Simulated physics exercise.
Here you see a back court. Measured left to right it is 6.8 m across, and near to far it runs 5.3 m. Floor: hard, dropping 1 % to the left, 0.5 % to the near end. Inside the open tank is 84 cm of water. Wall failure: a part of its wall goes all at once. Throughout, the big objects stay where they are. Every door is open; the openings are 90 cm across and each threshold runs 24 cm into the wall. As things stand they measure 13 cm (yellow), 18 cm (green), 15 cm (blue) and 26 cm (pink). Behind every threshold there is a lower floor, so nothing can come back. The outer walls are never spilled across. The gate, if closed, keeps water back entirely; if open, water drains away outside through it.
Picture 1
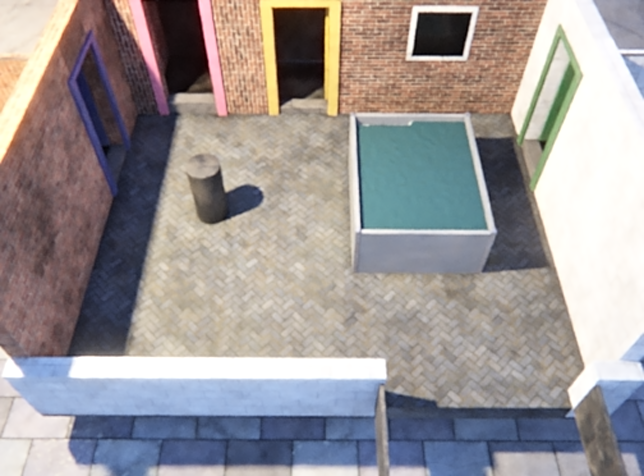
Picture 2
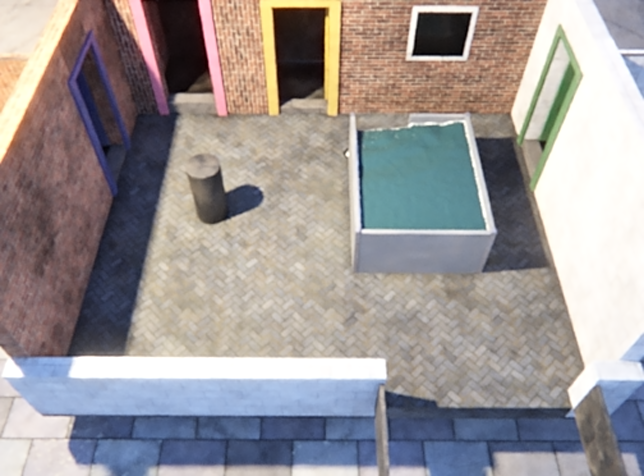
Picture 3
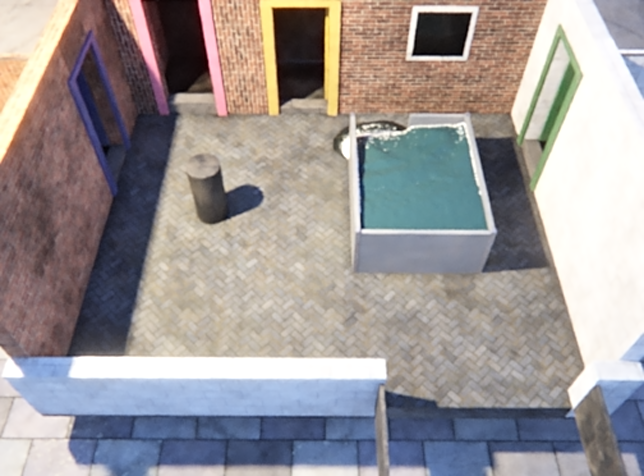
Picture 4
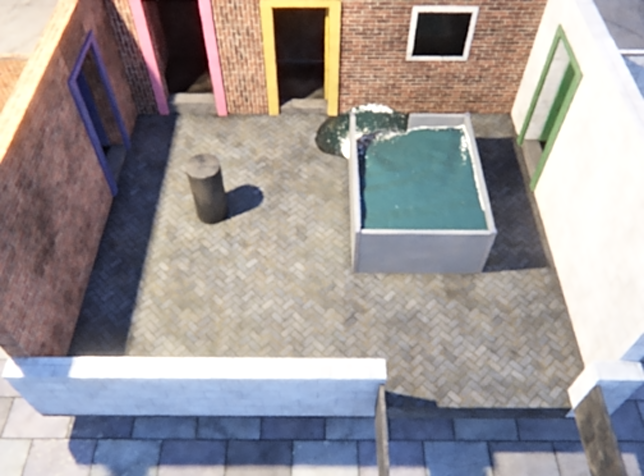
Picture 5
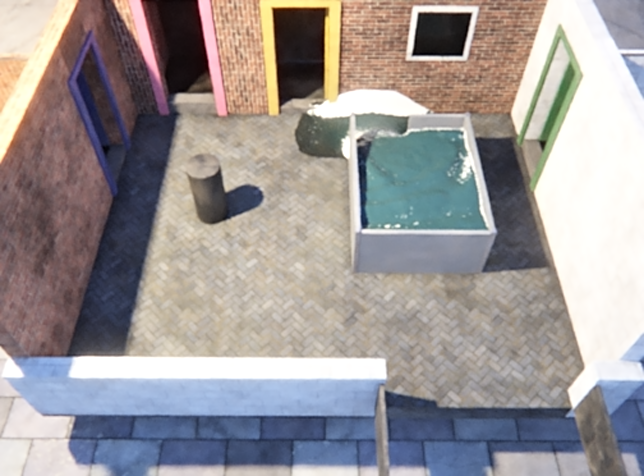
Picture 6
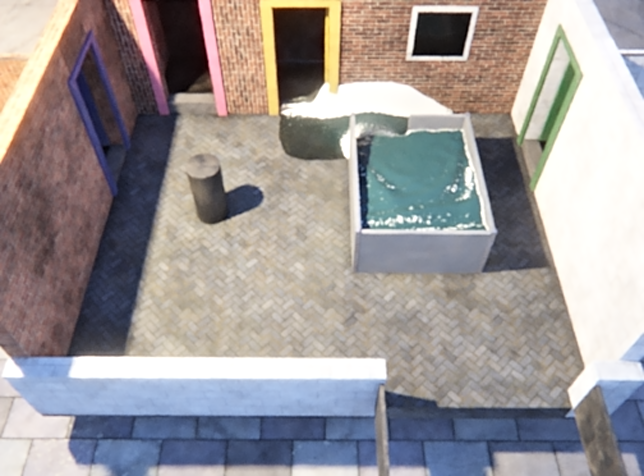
In a walled brick courtyard, the water in an open tank began to stir, then poured out at the far side and spread leftward along the back wall to the yellow door.
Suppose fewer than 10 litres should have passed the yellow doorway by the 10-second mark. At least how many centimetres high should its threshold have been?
I would say at least 28 cm.
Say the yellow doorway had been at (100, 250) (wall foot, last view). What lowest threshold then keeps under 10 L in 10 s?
9.5 cm.
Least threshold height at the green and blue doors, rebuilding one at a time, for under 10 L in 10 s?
About 18 cm at green and 22 cm at blue.
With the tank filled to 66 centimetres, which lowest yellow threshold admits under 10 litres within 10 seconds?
Roughly 21 centimetres.
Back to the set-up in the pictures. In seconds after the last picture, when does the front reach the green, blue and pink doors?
Arrives: Green 0.8 s / blue 1.2 s / pink 0.5 s.
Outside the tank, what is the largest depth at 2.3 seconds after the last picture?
I'd estimate roughly 36 cm.
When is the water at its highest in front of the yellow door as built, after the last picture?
Roughly at 0.6 s.
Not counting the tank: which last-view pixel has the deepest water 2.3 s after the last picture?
Near (366, 116).
Then, 0.7 s after the last picture water covers 15 % of the floor, deepest (58 cm) near (366, 116); 25 cm at the yellow door, 21 litres in over its 13 cm threshold.
Then, 2.3 s after the last picture water covers 50 % of the floor, deepest (36 cm) near (366, 116); 18 cm at the yellow door, 84 litres in over its 13 cm threshold.
Then, 9.3 s after the last picture water covers 95 % of the floor, deepest (14 cm) near (582, 389); 8 cm at the yellow door, 108 litres in over its 13 cm threshold.
At the yellow door as built, the water peaked near 25 cm, 0.5 s after the last picture.
With a threshold of 24.5 cm, 19 litres would have come in within the 10 s; with 33.5 cm, 2 litres. So under 10 litres takes about 28 cm.
